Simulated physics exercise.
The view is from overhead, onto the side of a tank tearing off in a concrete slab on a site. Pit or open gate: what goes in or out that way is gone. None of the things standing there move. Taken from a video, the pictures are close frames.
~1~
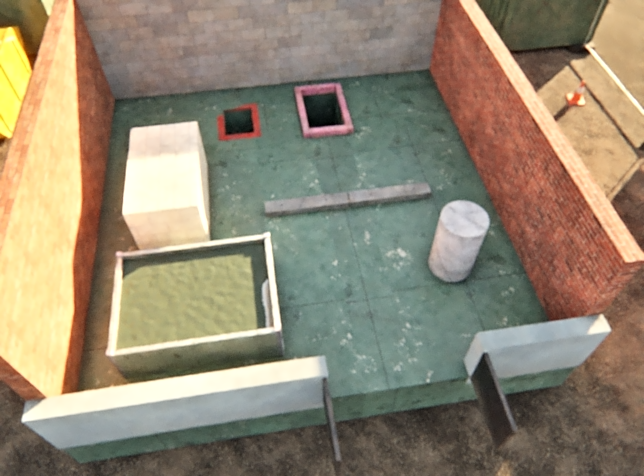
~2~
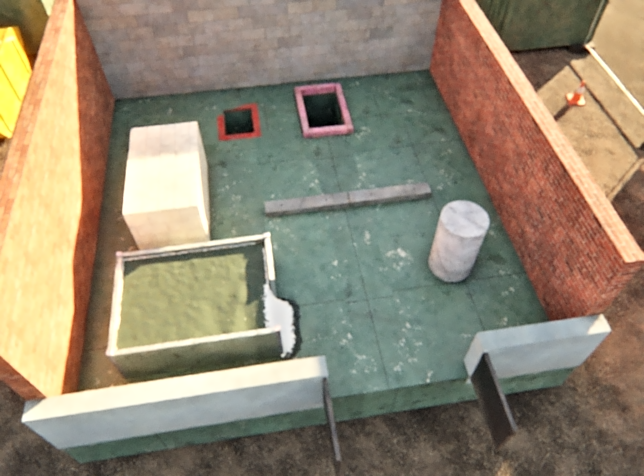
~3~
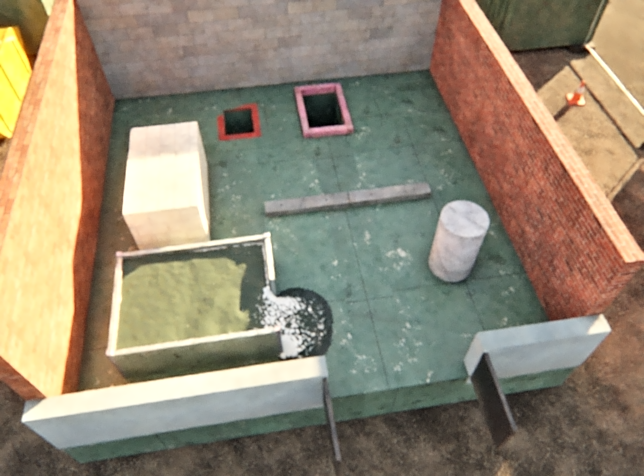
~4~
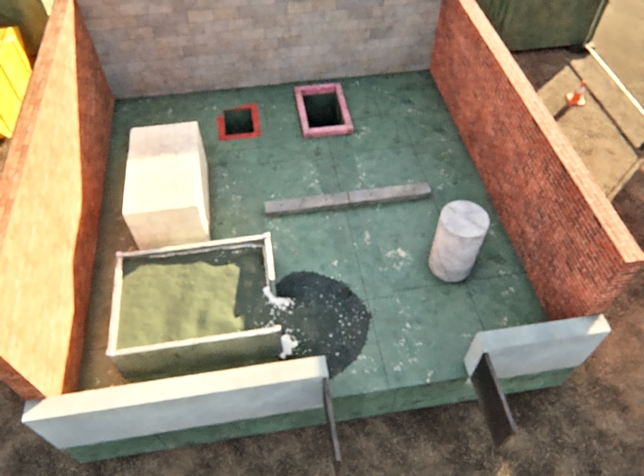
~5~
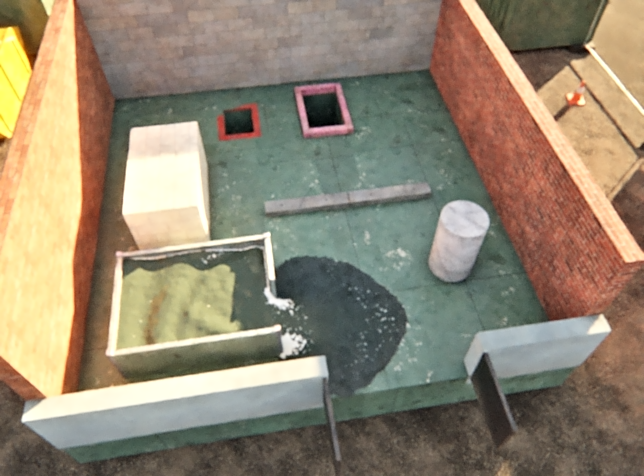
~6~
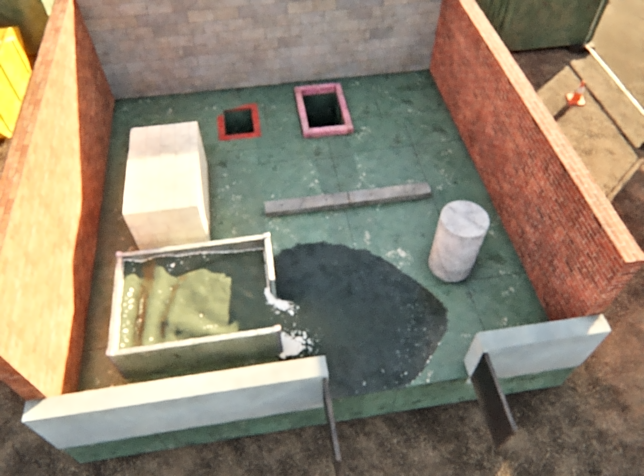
At first, murky green water sits still in a rectangular tank inside a walled yard, beside a pale block. Water then bursts through the tank's right side in white froth, and a dark puddle spreads rightward across the green floor, widening toward the pale cylinder while the level inside the tank drops.
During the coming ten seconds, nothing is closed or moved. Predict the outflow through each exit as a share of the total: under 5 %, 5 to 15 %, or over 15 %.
As I see it, I'd say the gate drains a lot - upwards of fifteen per cent, I'd say the pink pit drains very little - not reaching five per cent, I'd say the red pit drains very little - not reaching five per cent.
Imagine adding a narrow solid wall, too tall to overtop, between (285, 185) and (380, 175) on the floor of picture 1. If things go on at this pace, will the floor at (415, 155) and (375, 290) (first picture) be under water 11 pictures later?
Log, in order: Unreached / waterlogged.
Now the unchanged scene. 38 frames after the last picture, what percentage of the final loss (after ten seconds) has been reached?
About 70 per cent.
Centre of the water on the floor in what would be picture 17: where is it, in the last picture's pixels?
Around pixel (290, 311).
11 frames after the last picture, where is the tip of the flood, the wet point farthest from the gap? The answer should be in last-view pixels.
Farthest reach: (488, 192).
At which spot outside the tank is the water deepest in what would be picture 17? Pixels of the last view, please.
My finger goes to (561, 344).
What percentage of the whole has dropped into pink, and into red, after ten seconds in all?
Approximate shares: 0 per cent and 0 per cent.
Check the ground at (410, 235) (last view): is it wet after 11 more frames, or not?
Soaked.
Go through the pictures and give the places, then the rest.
Still water in the tank at (196, 293), in the first picture.
Water pours out at (275, 321) and has run to (288, 352), in the second picture.
Water pours out at (275, 322) and has run to (325, 312), in the third picture.
Water pours out at (275, 322) and has run to (362, 325), in the fourth picture.
Water pours out at (275, 321) and has run to (401, 324), in the fifth picture.
Water pours out at (275, 321) and has run to (440, 326), in the sixth picture.
A moment on, water covers 20 % of the floor; the gate 3 %, the pink pit 0 %, the red pit 0 %.
Next, water covers 25 % of the floor; the gate 9 %, the pink pit 0 %, the red pit 0 %.
Then, water covers 30 % of the floor; the gate 15 %, the pink pit 0 %, the red pit 0 %.
Later, water covers 50 % of the floor; the gate 23 %, the pink pit 0 %, the red pit 0 %.
In the end, water covers 55 % of the floor; the gate 32 %, the pink pit 0 %, the red pit 0 %.
